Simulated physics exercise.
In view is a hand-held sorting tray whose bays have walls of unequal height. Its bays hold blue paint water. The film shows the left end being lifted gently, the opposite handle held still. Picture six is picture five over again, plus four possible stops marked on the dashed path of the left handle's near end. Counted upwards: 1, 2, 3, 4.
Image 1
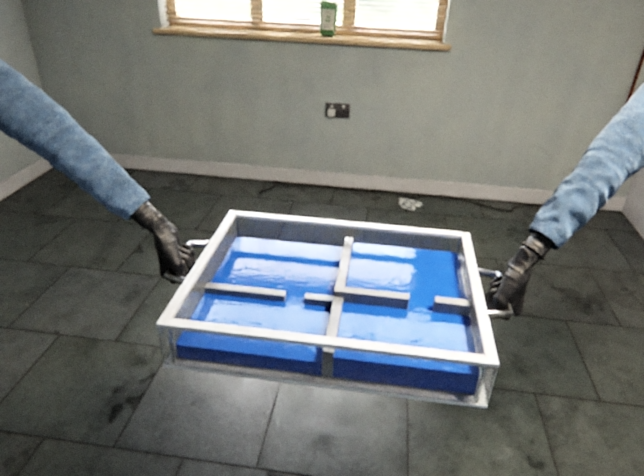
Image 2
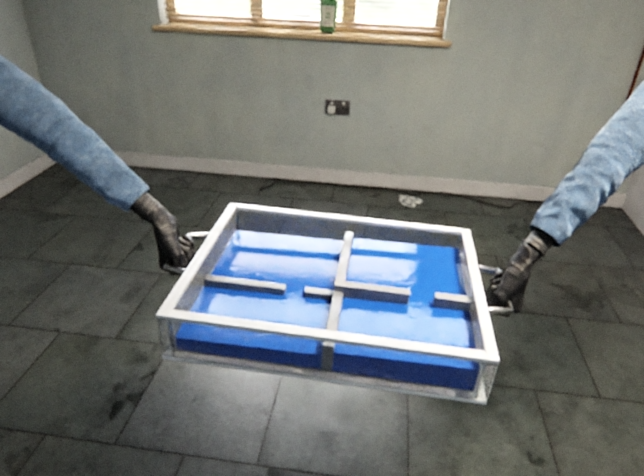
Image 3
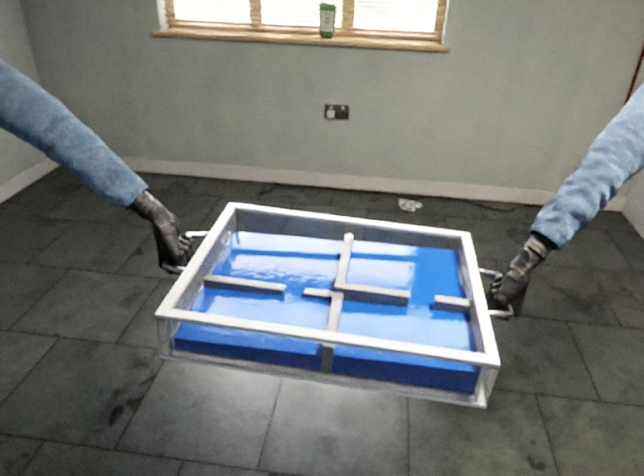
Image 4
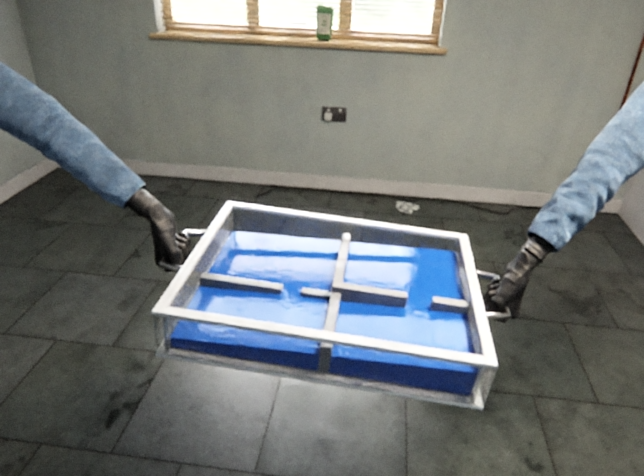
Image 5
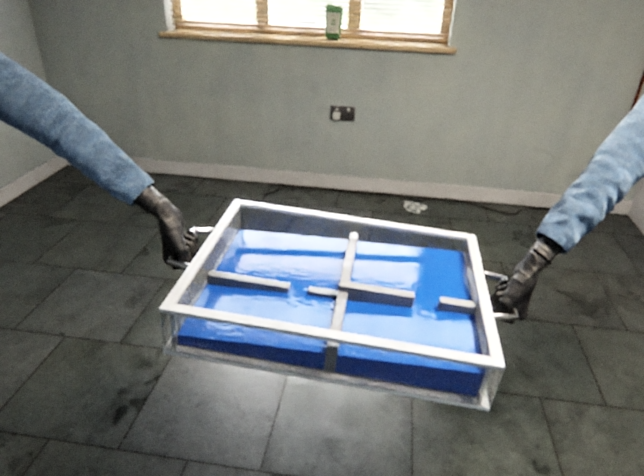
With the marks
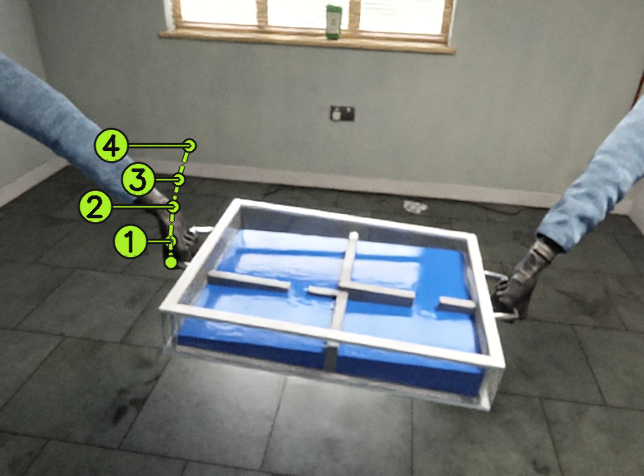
Two gloved hands hold a divided tray of blue liquid and tilt it slightly right.
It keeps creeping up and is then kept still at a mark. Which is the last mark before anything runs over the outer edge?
2 will do.
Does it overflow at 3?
Yes.
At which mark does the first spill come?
3.
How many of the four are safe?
Two.
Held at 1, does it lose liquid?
No, that is safe.
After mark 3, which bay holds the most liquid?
The back right bay.
On the marked copy, 1 at (170, 241); 2 at (173, 206); 3 at (178, 179); 4 at (189, 145).
With 1, nothing spills; the back right bay holds the most.
With 2, nothing spills; the back right bay holds the most.
With 3, about 14 % goes over the rim.
With 4, about 36 % goes over the rim.
